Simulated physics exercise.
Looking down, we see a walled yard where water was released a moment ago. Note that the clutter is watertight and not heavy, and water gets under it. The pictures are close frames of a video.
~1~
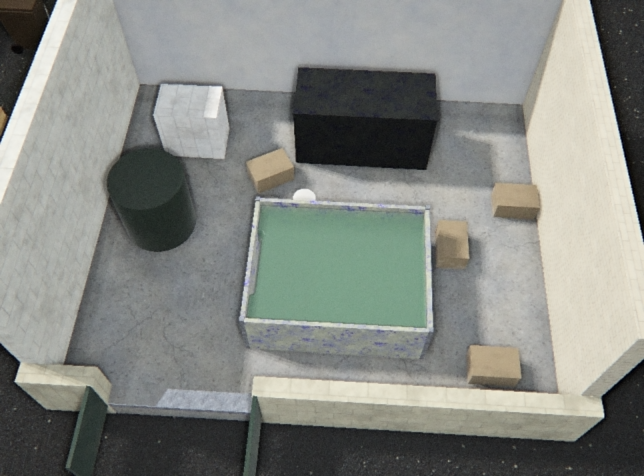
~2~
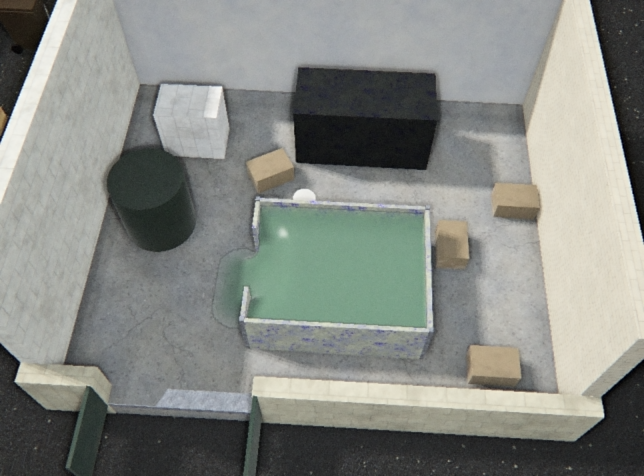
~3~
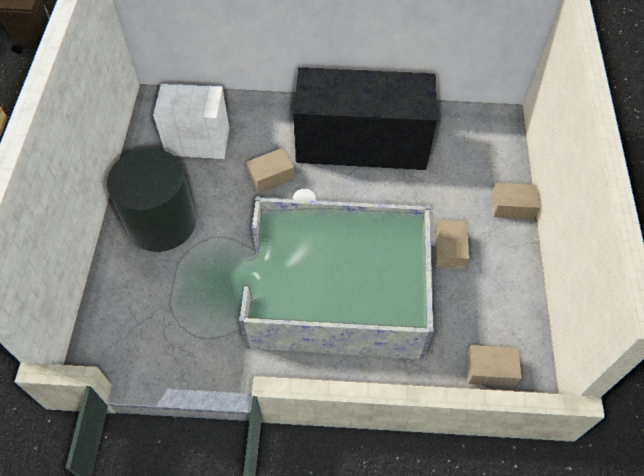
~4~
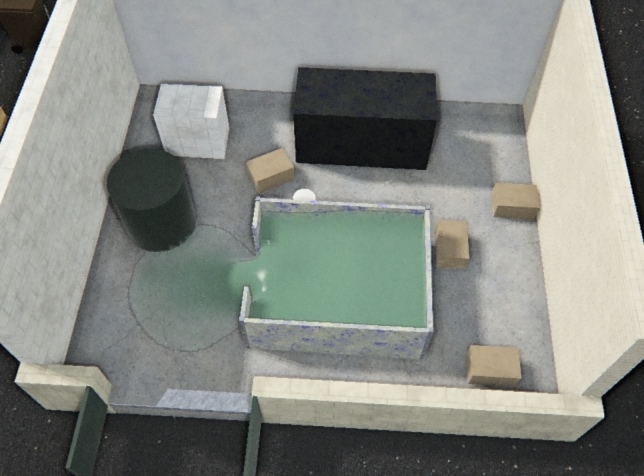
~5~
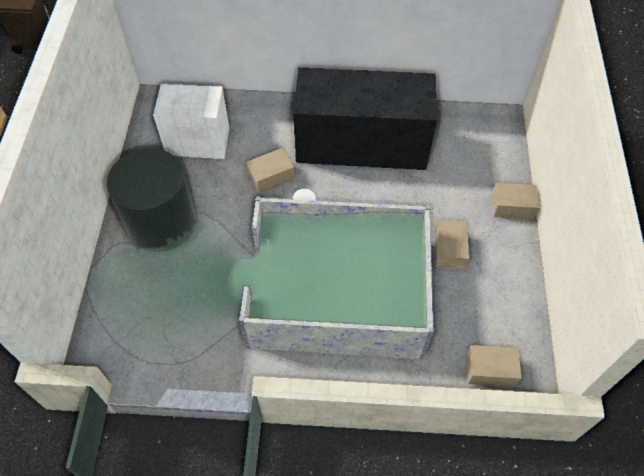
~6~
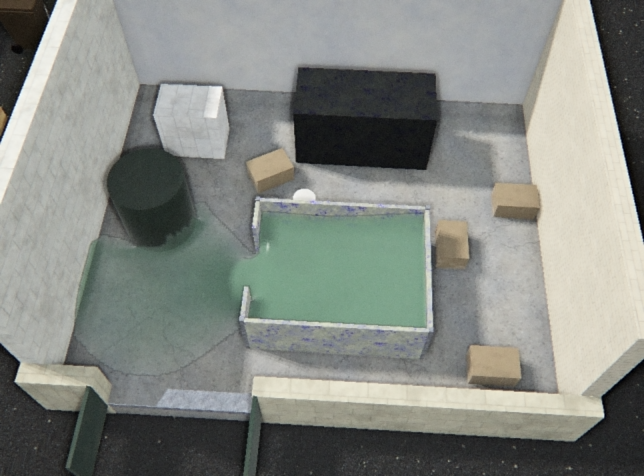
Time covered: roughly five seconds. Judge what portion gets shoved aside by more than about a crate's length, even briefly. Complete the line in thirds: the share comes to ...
The share comes to less than a third.
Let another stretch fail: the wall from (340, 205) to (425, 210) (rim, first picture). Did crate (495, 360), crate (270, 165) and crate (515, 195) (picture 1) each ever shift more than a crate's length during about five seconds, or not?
Lab note - in sequence: Travelled far enough; travelled far enough; travelled far enough.
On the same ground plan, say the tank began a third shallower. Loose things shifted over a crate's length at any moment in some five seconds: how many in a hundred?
By my count, 0 %.
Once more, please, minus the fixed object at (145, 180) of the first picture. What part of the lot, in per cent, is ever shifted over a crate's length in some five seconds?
I'd say near 20 out of every hundred.
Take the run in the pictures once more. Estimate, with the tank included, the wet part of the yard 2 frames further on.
I'd call it close to 30 per cent.
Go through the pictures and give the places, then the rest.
A crate at (496, 362), on the bottom; a pail at (304, 198), on the bottom; 0 of 5 have shifted, in the first frame.
A crate at (496, 362), on the bottom; a pail at (304, 198) rests on the ground; 0 of 5 have shifted, in the second frame.
A crate at (496, 362) rests on the ground; a pail at (304, 198) rests on the ground; 0 of 5 have shifted, in the third frame.
A crate at (496, 362) rests on the ground; a pail at (304, 198) rests on the ground; 0 of 5 have shifted, in the fourth frame.
A crate at (496, 362) rests on the ground; a pail at (304, 198), on the bottom; 0 of 5 have shifted, in the fifth frame.
A crate at (496, 362), on the bottom; a pail at (304, 198) rests on the ground; 0 of 5 have shifted, in the sixth frame.
A moment on, 0 of 5 are well off their spots; 0 afloat.
Next, 0 of 5 are well off their spots; 0 afloat.
Later, 0 of 5 are well off their spots; 0 afloat.
In the end, 0 of 5 are well off their spots, and 0 have been at some point; 1 afloat.
